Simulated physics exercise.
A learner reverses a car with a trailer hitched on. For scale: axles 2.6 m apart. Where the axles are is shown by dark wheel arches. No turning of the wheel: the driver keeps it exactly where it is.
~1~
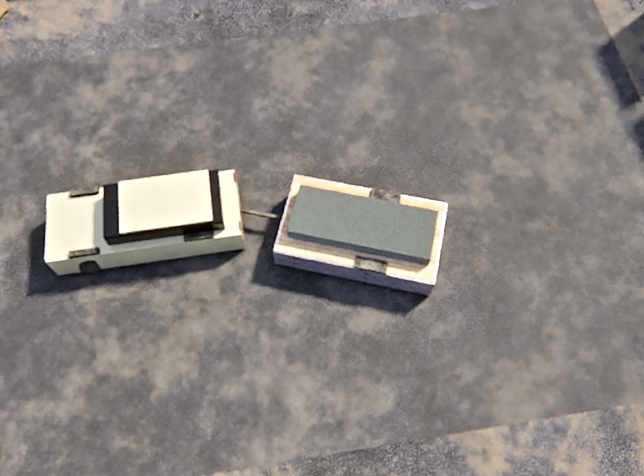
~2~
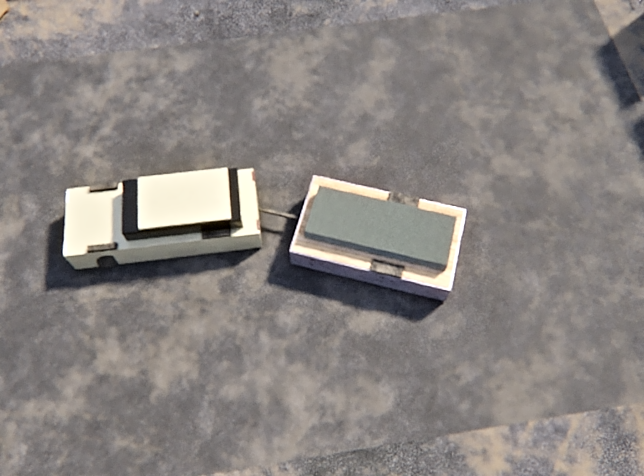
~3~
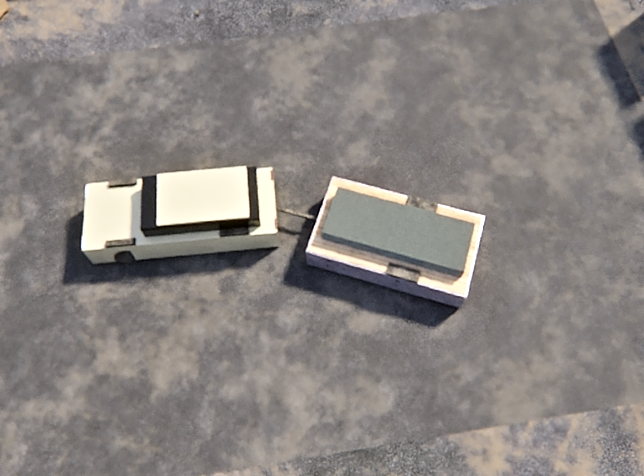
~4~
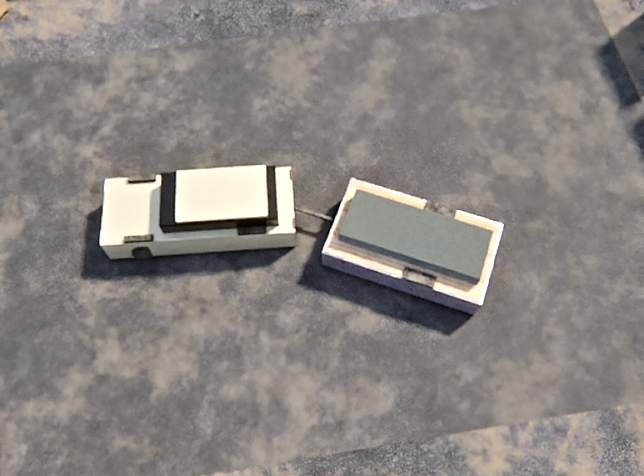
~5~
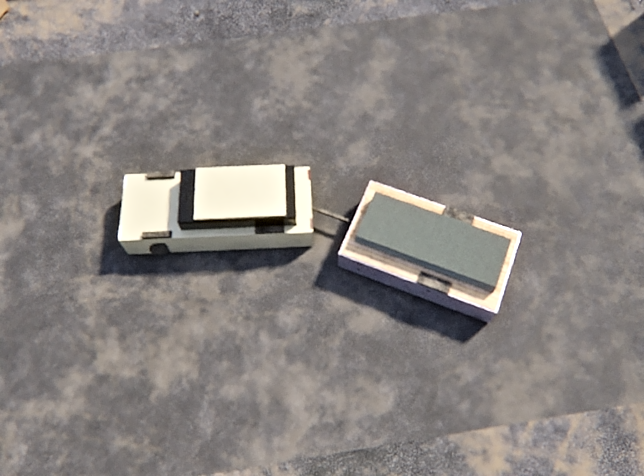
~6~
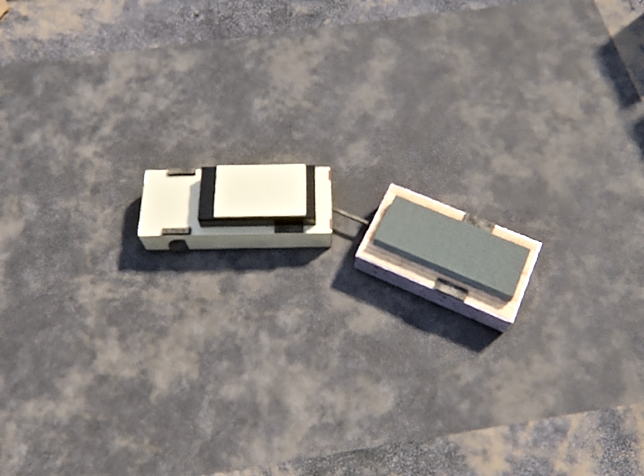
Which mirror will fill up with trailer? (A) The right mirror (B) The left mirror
Option B: The left mirror.
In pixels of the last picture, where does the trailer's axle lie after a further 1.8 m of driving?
The axle is about at (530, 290).
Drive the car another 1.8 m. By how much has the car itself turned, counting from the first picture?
Heading change vs. first picture: Approx. 14 deg.
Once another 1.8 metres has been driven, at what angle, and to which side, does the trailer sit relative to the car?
Roughly 35 degrees toward its left.
1.8 m further on, the tail is 33° to the car's left, the car has turned 14° and the trailer's axle is at (530, 290) of the last picture.
3.6 m further on, the tail is 44° to the car's left, the car has turned 21° and the trailer's axle is at (583, 336) of the last picture.
5.4 m further on, the tail is 60° to the car's left, the car has turned 27° and the trailer's axle is at (615, 385) of the last picture; it has jack-knifed.
